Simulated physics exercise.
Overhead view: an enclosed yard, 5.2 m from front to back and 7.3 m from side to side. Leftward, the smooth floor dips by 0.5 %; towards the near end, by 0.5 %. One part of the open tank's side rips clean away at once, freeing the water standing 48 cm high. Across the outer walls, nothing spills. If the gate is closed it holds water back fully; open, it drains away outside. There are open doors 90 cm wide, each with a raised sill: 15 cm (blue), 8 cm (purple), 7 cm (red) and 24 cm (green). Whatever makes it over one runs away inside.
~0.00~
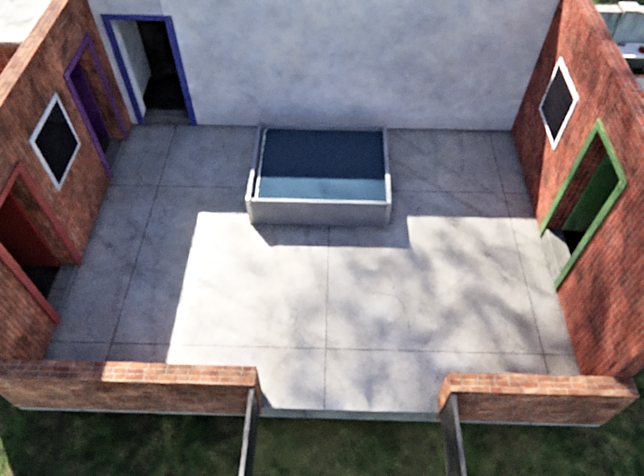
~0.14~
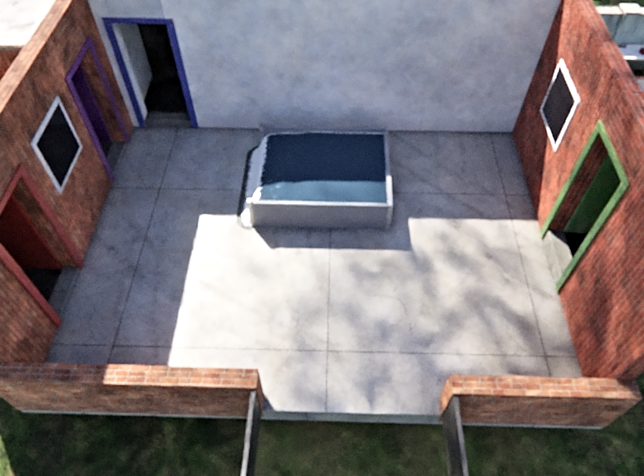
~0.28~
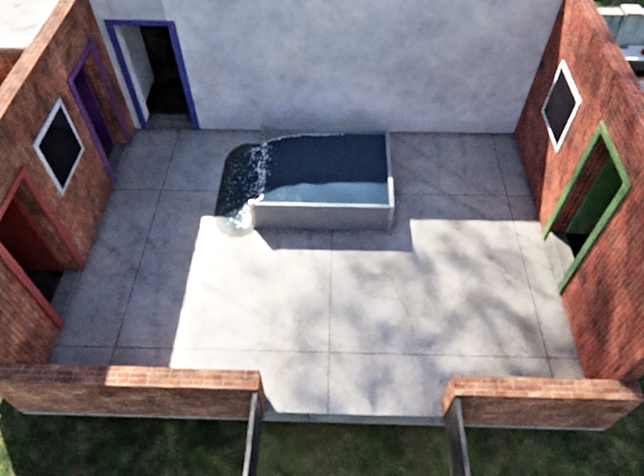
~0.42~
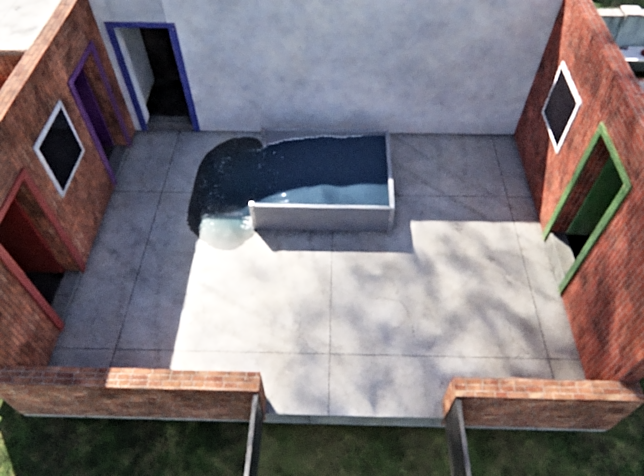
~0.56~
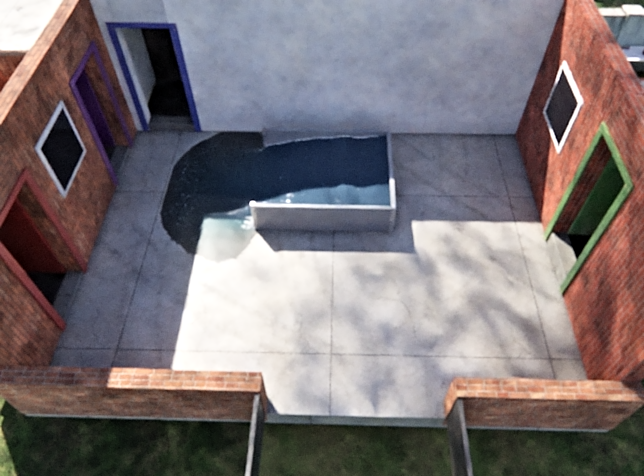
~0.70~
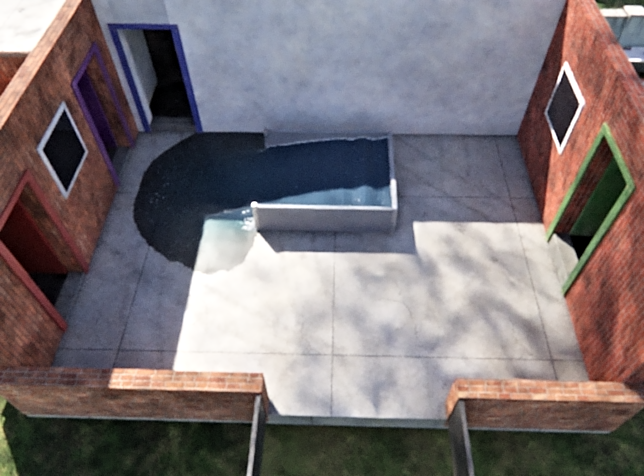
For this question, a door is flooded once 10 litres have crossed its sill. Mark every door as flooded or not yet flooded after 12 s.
After that time, blue door: Flooded; purple door: Flooded; red door: Flooded; green door: Not yet flooded.
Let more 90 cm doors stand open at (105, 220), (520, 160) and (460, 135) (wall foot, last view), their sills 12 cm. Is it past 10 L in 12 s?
More, less, less.
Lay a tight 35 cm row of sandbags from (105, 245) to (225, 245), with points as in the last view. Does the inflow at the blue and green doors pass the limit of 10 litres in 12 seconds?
Against the limit, the blue door goes beyond it and the green door stays within it.
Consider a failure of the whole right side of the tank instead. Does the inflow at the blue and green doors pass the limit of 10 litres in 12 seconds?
Against that limit the blue door gives a lower amount and the green door gives a lower amount.
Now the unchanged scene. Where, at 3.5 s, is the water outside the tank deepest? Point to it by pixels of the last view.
About (43, 390).
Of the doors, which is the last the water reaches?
That would be the green door.
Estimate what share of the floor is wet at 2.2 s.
Roughly 30 % of the floor.
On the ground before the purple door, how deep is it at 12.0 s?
Roughly 3.5 centimetres.
After 1.4 s water covers 25 % of the floor and is deepest (27 cm) near (114, 200); blue door 9 cm at the sill, 0 L in, purple door 17 cm at the sill, 21 L in, red door not reached, green door not reached.
After 2.2 s water covers 30 % of the floor and is deepest (30 cm) near (127, 164); blue door 16 cm at the sill, 1 L in, purple door 28 cm at the sill, 95 L in, red door 13 cm at the sill, 1 L in, green door not reached.
After 3.5 s water covers 35 % of the floor and is deepest (25 cm) near (43, 390); blue door 19 cm at the sill, 17 L in, purple door 21 cm at the sill, 214 L in, red door 10 cm at the sill, 17 L in, green door not reached.
After 7.0 s water covers 70 % of the floor and is deepest (13 cm) near (43, 390); blue door 7 cm at the sill, 23 L in, purple door 7 cm at the sill, 272 L in, red door 9 cm at the sill, 27 L in, green door not reached.
After 12.0 s water covers 95 % of the floor and is deepest (8 cm) near (43, 390); blue door 3 cm at the sill, 23 L in, purple door 4 cm at the sill, 272 L in, red door 7 cm at the sill, 38 L in, green door 4 cm at the sill, 0 L in.
